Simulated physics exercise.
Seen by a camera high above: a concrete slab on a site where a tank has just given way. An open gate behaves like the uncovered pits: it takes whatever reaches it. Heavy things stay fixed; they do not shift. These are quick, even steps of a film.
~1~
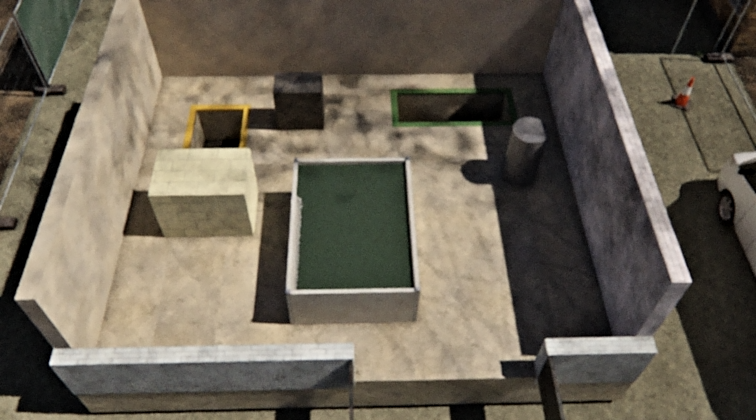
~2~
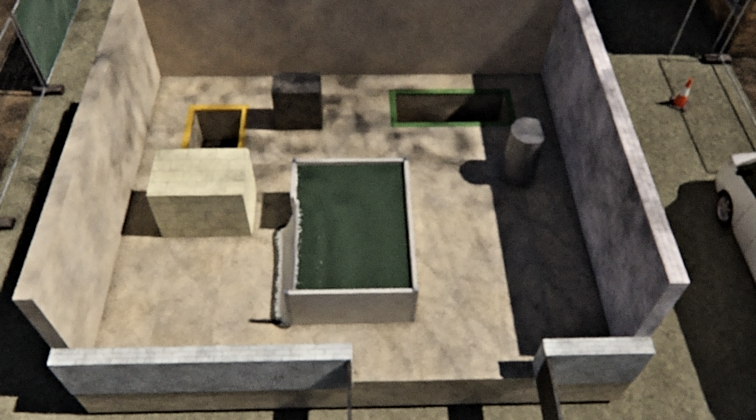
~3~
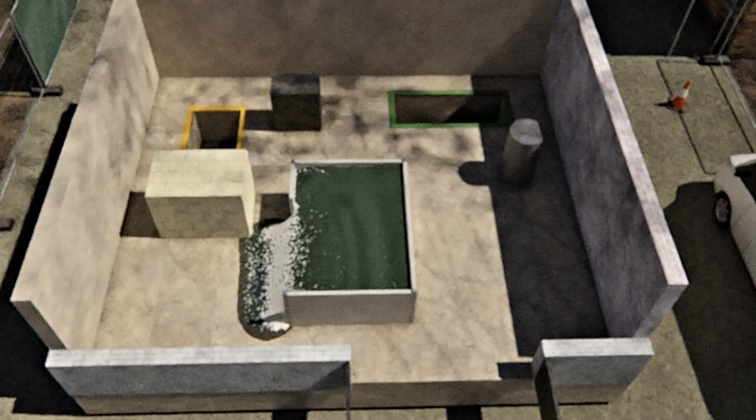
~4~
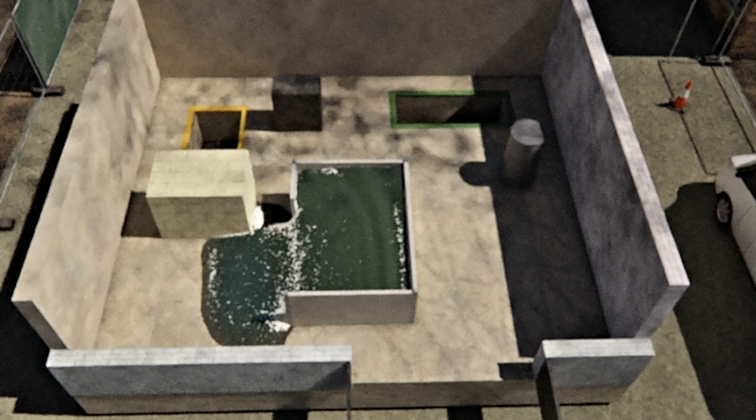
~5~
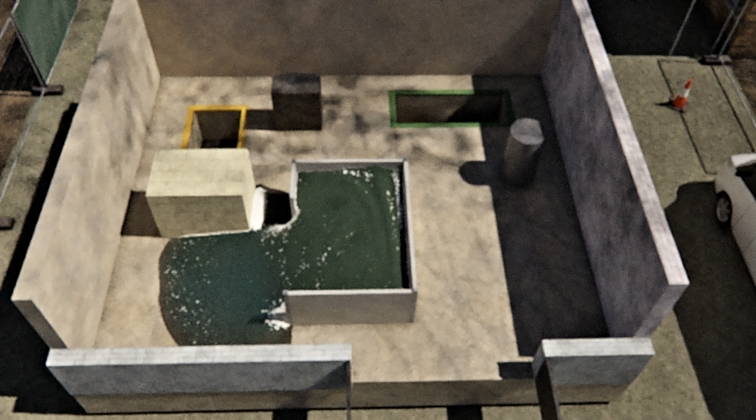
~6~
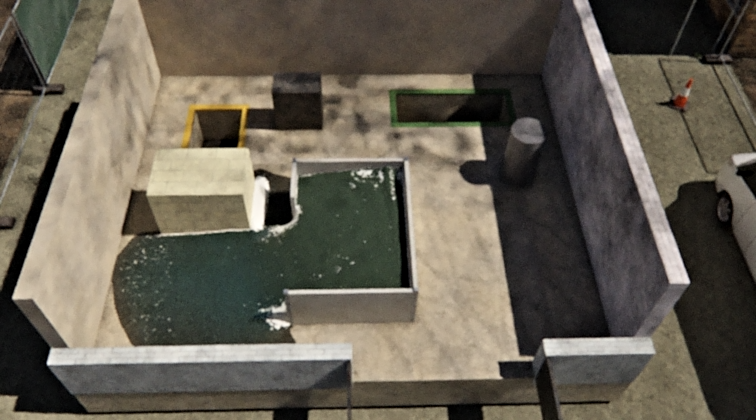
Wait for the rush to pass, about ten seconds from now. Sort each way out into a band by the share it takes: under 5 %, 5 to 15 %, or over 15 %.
Shares: The gate takes 5 to 15 %; the green pit takes 5 to 15 %; the yellow pit takes over 15 %.
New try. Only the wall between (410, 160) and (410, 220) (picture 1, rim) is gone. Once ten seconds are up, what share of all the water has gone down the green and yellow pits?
Green about 35 %, yellow about 0 %.
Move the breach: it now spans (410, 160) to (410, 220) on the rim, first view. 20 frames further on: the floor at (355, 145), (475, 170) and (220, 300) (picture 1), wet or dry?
The first would be still unwetted, the second drenched and the third still unwetted.
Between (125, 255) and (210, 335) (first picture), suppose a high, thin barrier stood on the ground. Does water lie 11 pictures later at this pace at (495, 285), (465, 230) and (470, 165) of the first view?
Running through them in order, the first comes out free from flooding, the second free from flooding and the last free from flooding.
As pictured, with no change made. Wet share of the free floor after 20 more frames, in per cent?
About 40 per cent.
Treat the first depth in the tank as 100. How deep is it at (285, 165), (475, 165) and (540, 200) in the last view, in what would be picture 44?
Respectively near 4, 0 and 0 per cent.
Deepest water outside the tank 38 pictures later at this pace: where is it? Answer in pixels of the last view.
Roughly at pixel (210, 244).
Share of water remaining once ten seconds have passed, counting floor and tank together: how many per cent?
I'd estimate close to 68 per cent.
A moment on, water covers 25 % of the floor; the gate 0 %, the green pit 0 %, the yellow pit 0 %.
Next, water covers 30 % of the floor; the gate 0 %, the green pit 0 %, the yellow pit 1 %.
Then, water covers 40 % of the floor; the gate 0 %, the green pit 0 %, the yellow pit 4 %.
Later, water covers 65 % of the floor; the gate 3 %, the green pit 1 %, the yellow pit 10 %.
In the end, water covers 90 % of the floor; the gate 7 %, the green pit 7 %, the yellow pit 18 %.
